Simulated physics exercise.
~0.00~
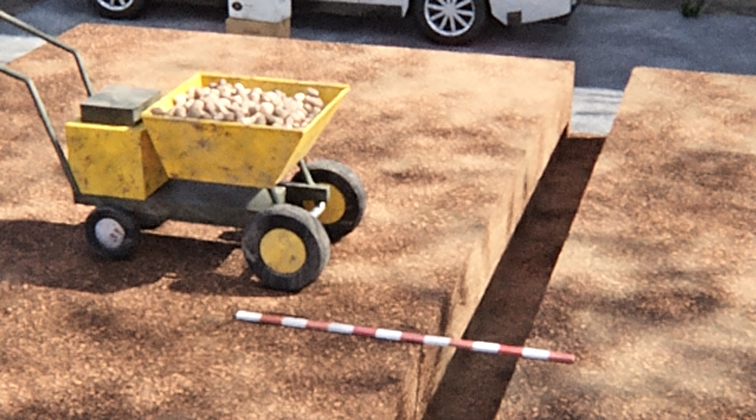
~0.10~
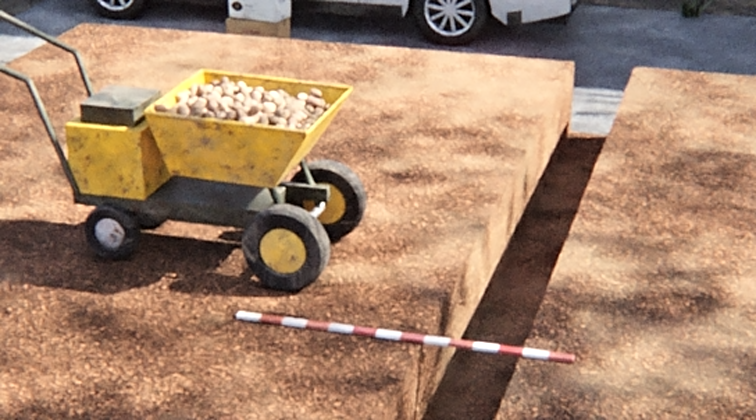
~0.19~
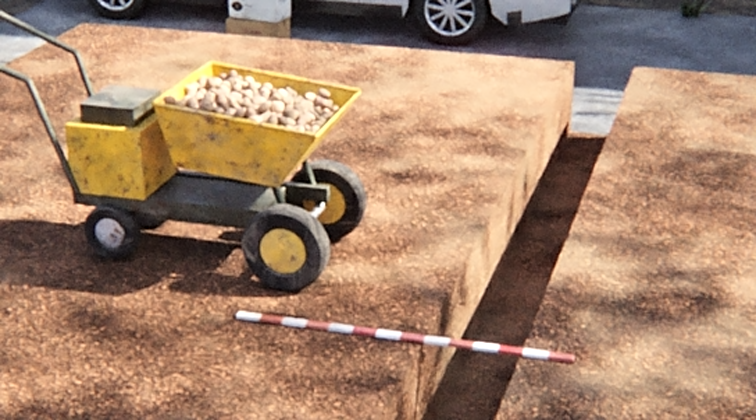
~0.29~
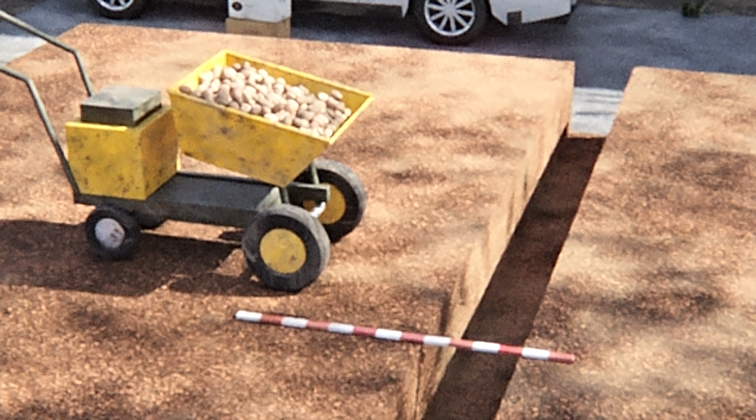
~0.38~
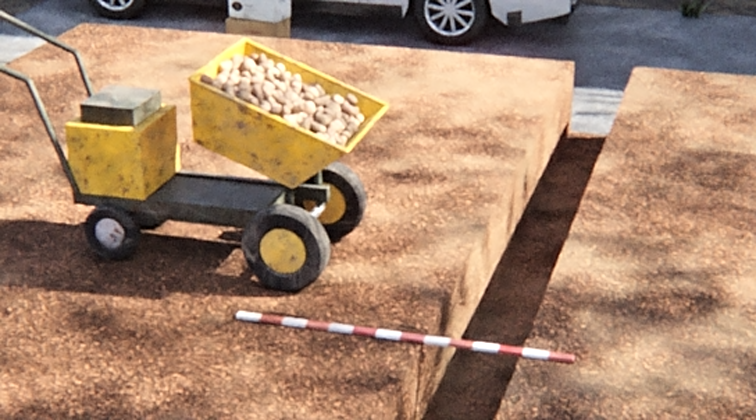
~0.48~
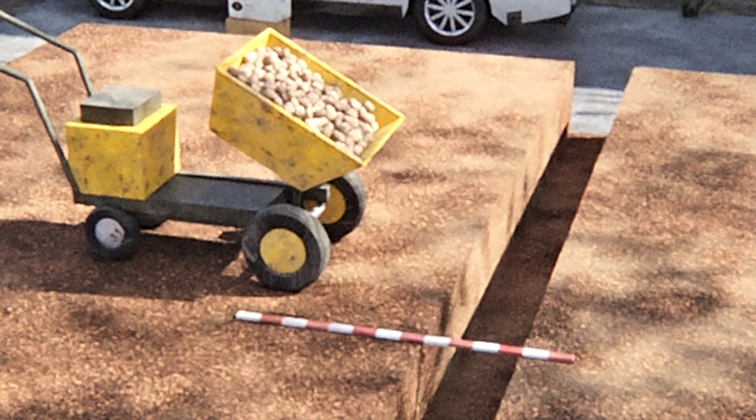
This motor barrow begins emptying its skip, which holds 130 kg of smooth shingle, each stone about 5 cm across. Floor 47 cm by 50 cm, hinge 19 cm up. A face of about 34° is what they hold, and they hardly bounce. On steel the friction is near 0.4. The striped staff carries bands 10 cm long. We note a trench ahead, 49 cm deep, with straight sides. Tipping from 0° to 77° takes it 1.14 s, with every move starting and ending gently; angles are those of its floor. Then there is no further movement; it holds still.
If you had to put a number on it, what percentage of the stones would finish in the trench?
I'd put it at about 98 percent.
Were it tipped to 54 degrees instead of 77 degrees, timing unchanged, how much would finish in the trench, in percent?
Then about 35 per cent.
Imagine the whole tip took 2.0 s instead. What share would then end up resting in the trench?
It would be near 95 per cent.
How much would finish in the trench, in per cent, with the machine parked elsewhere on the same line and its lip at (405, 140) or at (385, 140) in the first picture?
The first start gives about 25 per cent, the second about 45.
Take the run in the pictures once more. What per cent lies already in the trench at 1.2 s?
I'd put it near 55 per cent.
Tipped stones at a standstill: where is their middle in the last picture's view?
The tipped stones centre close to (500, 368).
After 0.9 s the floor is at 65°; 98 % in the skip, 2 % short of the trench; the foremost stones are at (439, 214).
After 1.2 s the floor is at 77°; 41 % in the skip, 5 % short of the trench, 54 % in the trench; the foremost stones are at (538, 356).
After 1.6 s the floor is at 77°; 14 % in the skip, 6 % short of the trench, 80 % in the trench; the foremost stones are at (534, 382).
After 3.5 s the floor is at 77°; 0 % in the skip, 2 % short of the trench, 98 % in the trench; the foremost stones are at (534, 376).
